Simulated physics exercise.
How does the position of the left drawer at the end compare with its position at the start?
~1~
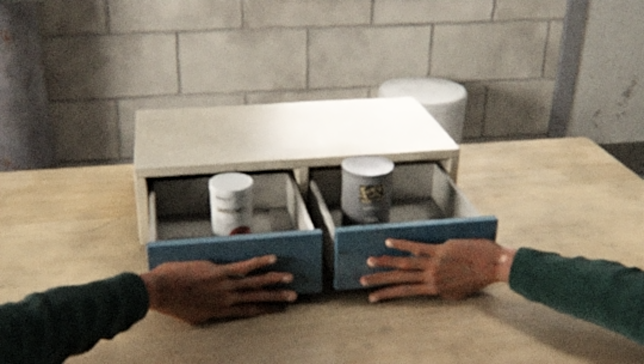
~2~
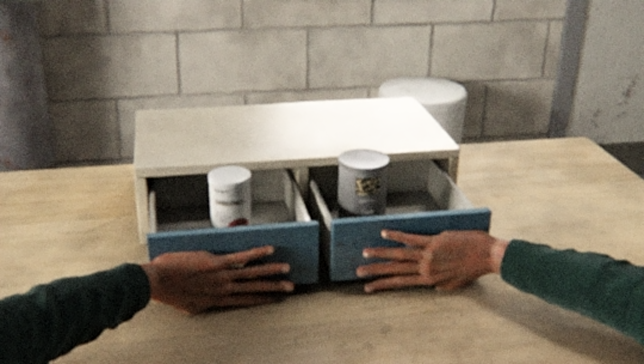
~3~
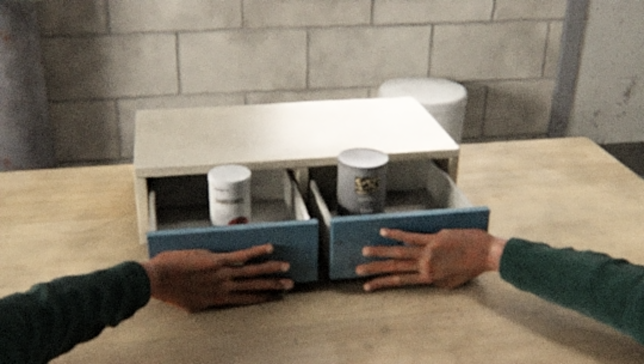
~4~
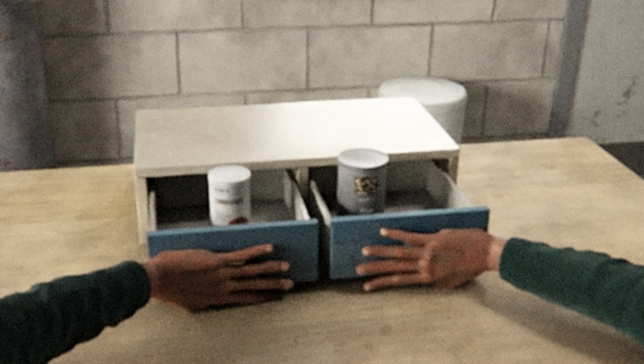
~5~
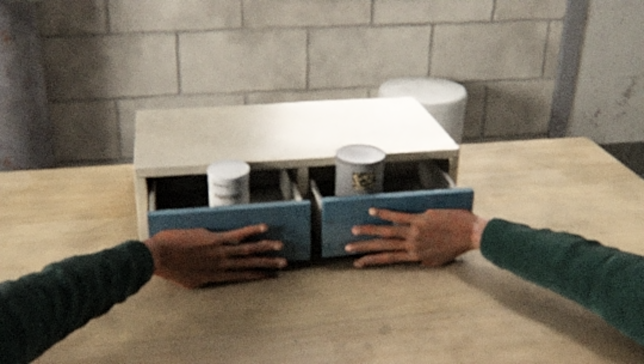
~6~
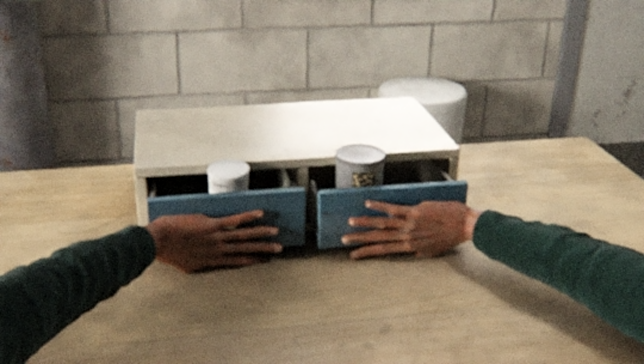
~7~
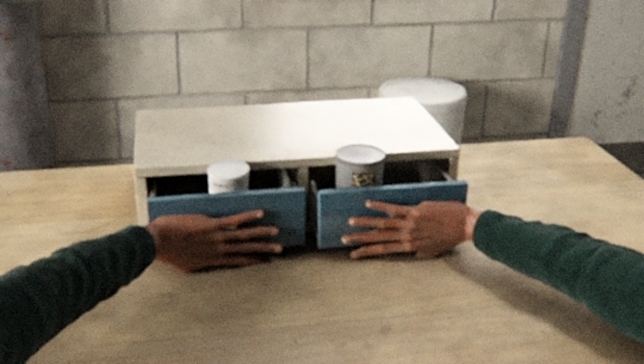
At the end the left drawer sits a little farther into the chest than it did at the start, though it is still partly open.
